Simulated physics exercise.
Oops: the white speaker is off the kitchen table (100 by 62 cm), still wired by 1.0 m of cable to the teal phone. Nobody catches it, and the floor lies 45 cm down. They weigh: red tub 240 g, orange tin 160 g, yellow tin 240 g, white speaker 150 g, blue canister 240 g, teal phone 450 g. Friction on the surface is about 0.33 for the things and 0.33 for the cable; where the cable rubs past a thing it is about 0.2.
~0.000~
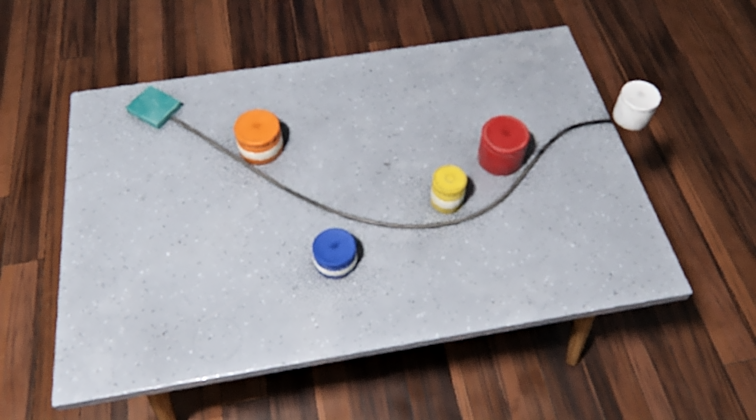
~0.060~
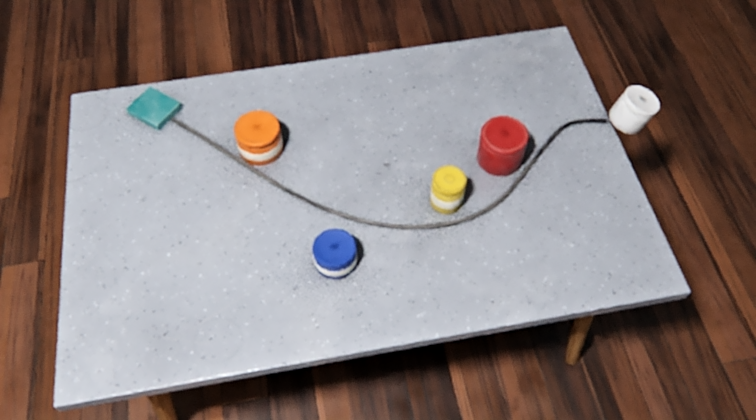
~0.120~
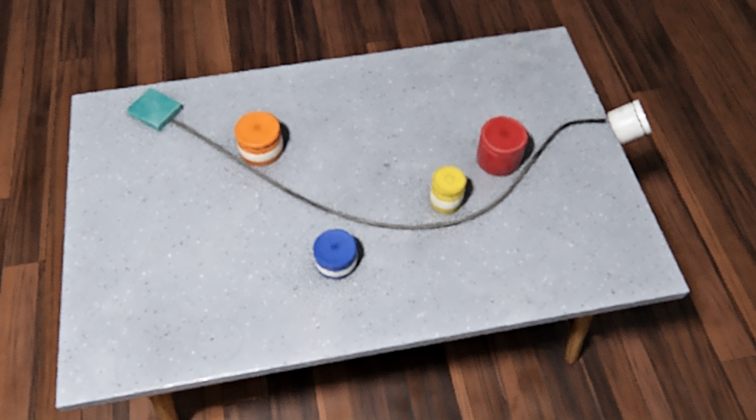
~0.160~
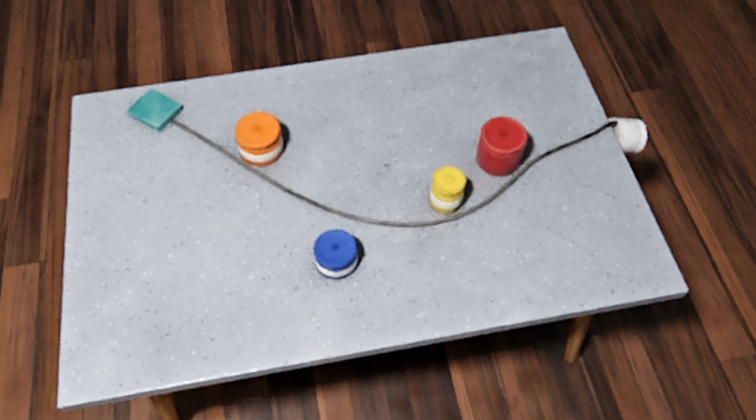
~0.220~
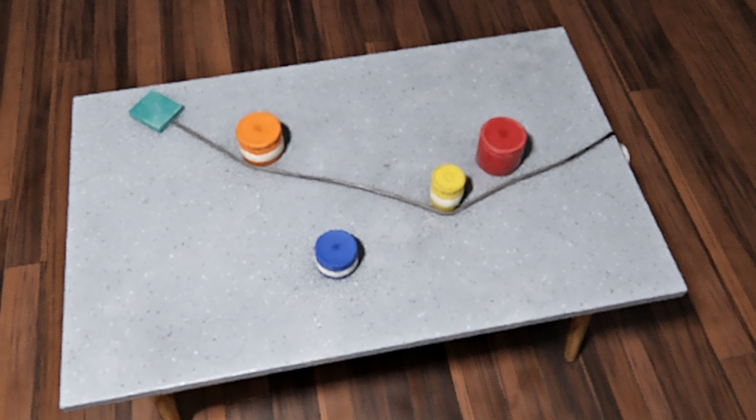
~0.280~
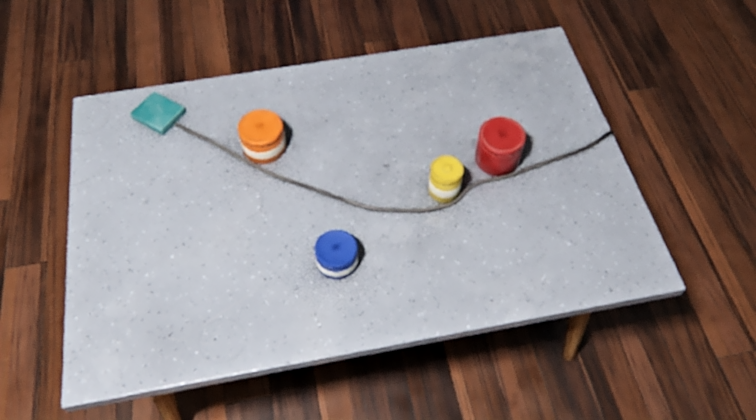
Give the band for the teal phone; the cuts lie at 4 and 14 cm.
The teal phone barely shifts.
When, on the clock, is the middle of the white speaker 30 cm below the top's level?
About: Never.
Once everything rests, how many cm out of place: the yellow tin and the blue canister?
About: Yellow tin 4 cm, blue canister 0 cm.
After 0.5 s, the cable's tail end at (176, 124); white speaker over the edge, yellow tin 4 cm off its start, orange tin 1 cm off its start.
After 0.7 s, the cable's tail end at (176, 124); white speaker over the edge, yellow tin 4 cm off its start, orange tin 1 cm off its start.
After 1.0 s, the cable's tail end at (176, 124); white speaker over the edge, yellow tin 4 cm off its start at (446, 160), orange tin 1 cm off its start at (260, 125).
After 1.2 s, the cable's tail end at (176, 124); white speaker over the edge, yellow tin 4 cm off its start, orange tin 1 cm off its start.
After 2.4 s, the cable's tail end at (176, 124); teal phone 1 cm off its start at (158, 110), yellow tin 4 cm off its start at (446, 160), white speaker over the edge, orange tin 1 cm off its start at (260, 125).
